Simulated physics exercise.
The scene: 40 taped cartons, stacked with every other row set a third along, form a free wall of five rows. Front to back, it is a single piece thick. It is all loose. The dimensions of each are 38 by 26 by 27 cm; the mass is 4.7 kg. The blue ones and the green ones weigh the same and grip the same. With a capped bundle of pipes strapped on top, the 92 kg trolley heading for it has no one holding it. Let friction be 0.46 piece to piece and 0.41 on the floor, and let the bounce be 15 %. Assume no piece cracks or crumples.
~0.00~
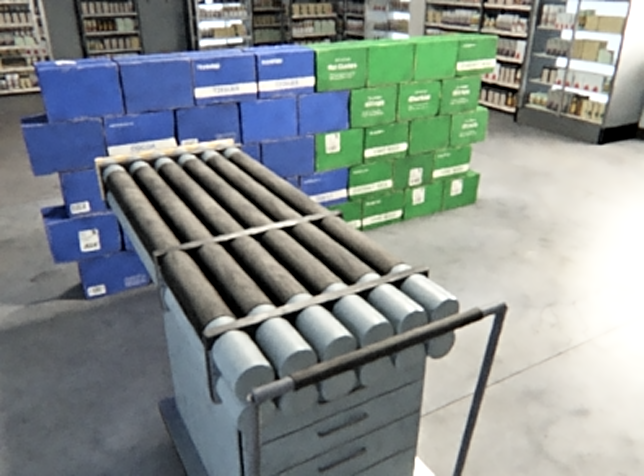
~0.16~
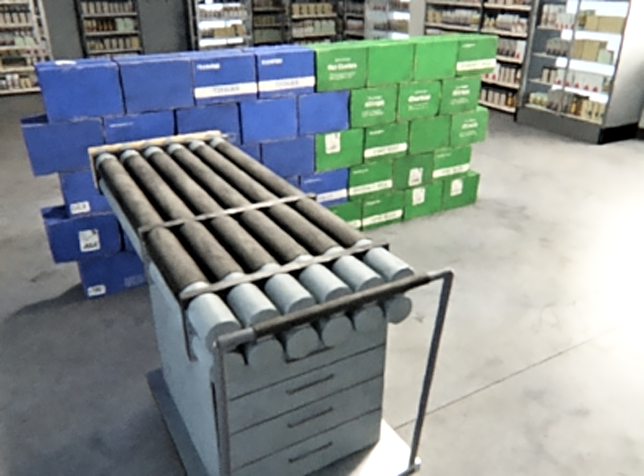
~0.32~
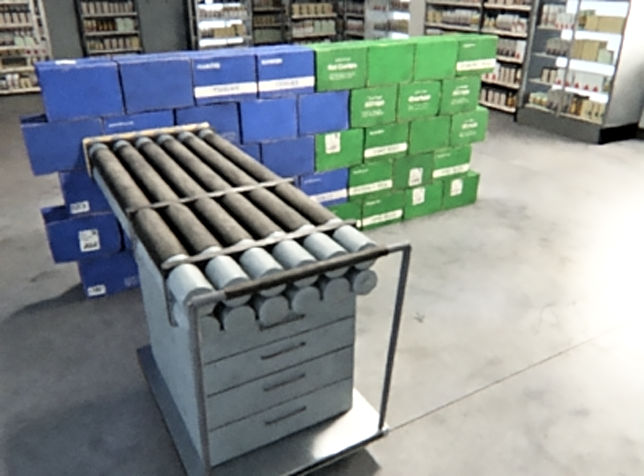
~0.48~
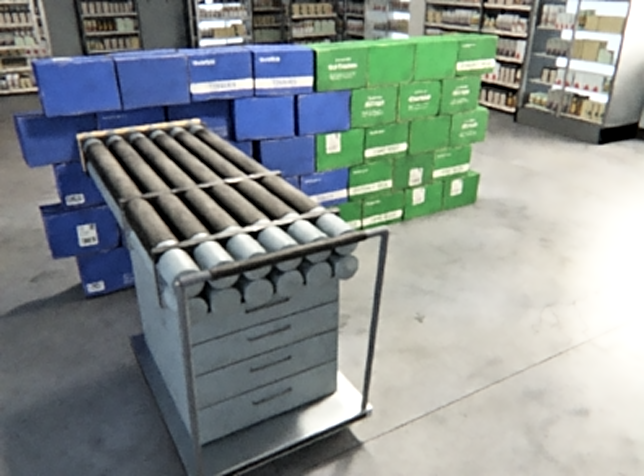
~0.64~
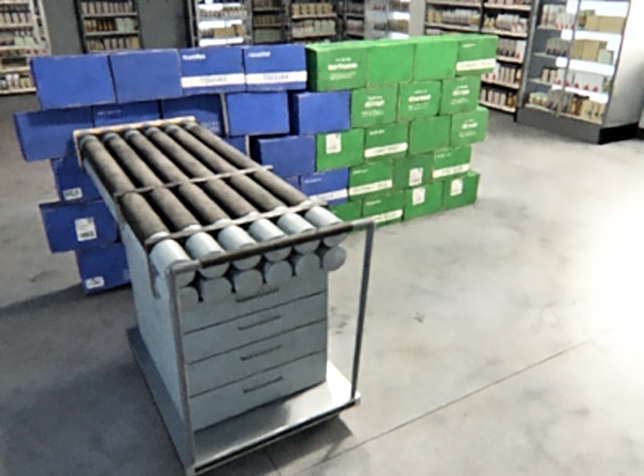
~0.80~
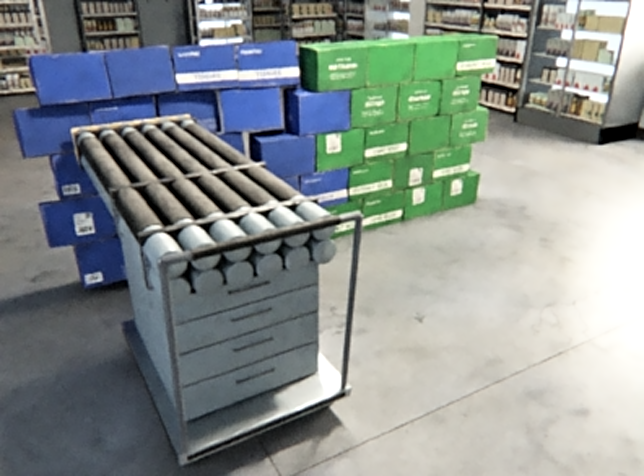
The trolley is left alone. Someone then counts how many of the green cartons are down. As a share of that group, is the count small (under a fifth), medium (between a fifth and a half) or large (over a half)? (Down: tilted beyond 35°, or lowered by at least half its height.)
It is small.
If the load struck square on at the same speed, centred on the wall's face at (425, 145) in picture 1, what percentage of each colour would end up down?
You'd end up with green at 90 and blue at 10 percent down.
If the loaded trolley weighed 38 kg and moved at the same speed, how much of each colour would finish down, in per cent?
Down by colour: Green 0, blue 0 per cent.
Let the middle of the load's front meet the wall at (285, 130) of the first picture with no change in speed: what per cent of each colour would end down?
Green 20 %, blue 50 %.
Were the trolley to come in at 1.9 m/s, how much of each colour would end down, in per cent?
Share down, in per cent: Green 0, blue 70.
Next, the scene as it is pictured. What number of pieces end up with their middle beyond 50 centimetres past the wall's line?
Around 14 of them.
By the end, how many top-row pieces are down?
Exactly 4.
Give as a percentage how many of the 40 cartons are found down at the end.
Roughly 40 percent.
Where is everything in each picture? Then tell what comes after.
In the first picture (each place is the centre of the face we see best), load (99, 175) 39 cm short of the wall; top green carton (343, 69); top blue carton (159, 86); all as stacked.
The second picture shows load (92, 163) 19 cm short of the wall; top green carton (343, 69).
The third picture shows load (86, 153) just touching; top green carton (343, 69).
The fourth picture shows load (80, 148) 13 cm into the wall's line; top green carton (343, 69); top blue carton (155, 82) moved 7 cm; steepest lean 5°, the carton at (57, 183); 15 have shifted.
The fifth picture shows load (77, 145) 21 cm into the wall's line; top green carton (344, 69); top blue carton (148, 76) tilted 5°; steepest lean 11°, the carton at (82, 227); 16 have shifted.
The sixth picture shows load (75, 142) 27 cm into the wall's line; top green carton (344, 69); top blue carton (142, 71) tilted 17°; 16 have shifted.
By 1.00 s, load 35 cm past the wall's line, still rolling; none of the 18 green cartons down (0 of 40 in all colours); top green carton unmoved; top blue carton tilted 27°.
By 1.24 s, load 43 cm past the wall's line, still rolling; none of the 18 green cartons down (16 of 40 in all colours); top green carton unmoved; top blue carton tilted 47°, 30 cm lower.
By 1.56 s, load 53 cm past the wall's line, still rolling; none of the 18 green cartons down (16 of 40 in all colours); top green carton unmoved; top blue carton on its side.
When it is over (2.5 s), load 68 cm past the wall's line, still rolling; none of the 18 green cartons down (16 of 40 in all colours); top green carton unmoved; top blue carton on its side. That is 0 per cent. In pixels of the last frame, middles, top green carton near (333, 66), top blue carton near (119, 157).
